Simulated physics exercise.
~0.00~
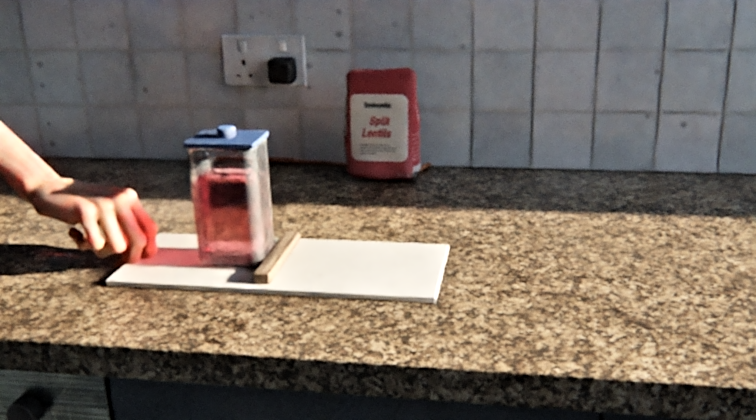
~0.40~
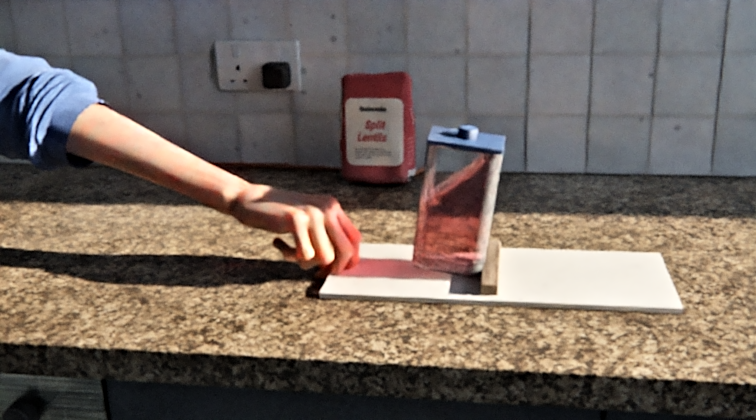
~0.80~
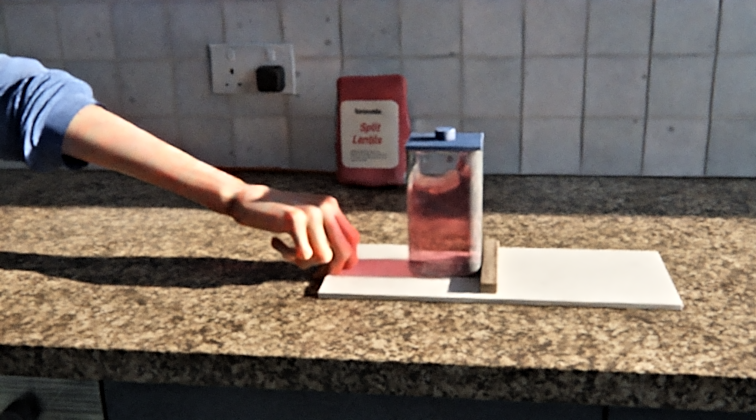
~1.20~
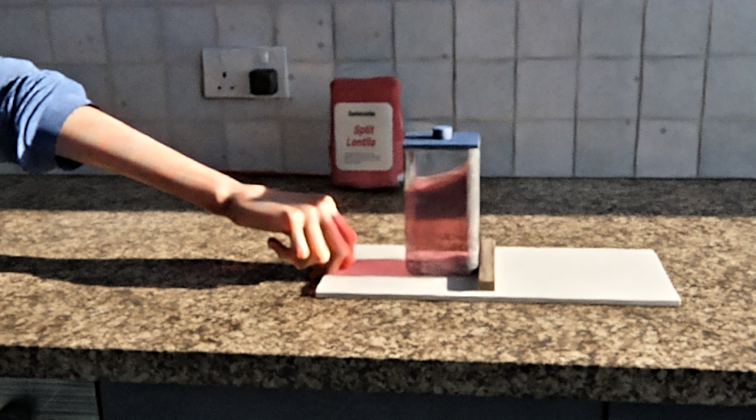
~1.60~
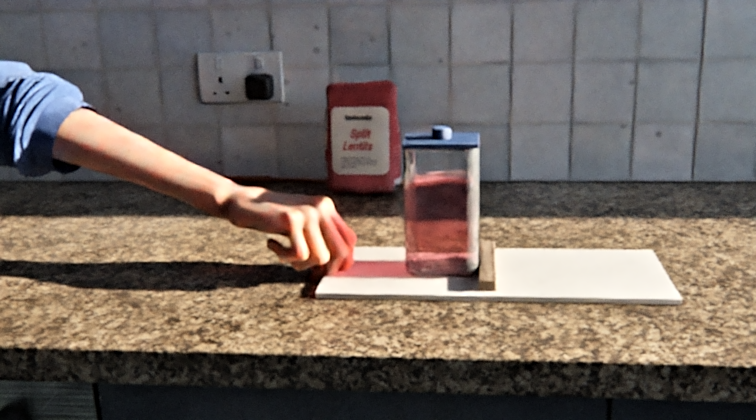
Hand pushing a white board carrying a lidded canister rightward along a counter, the canister tilting against a batten, then settling upright.
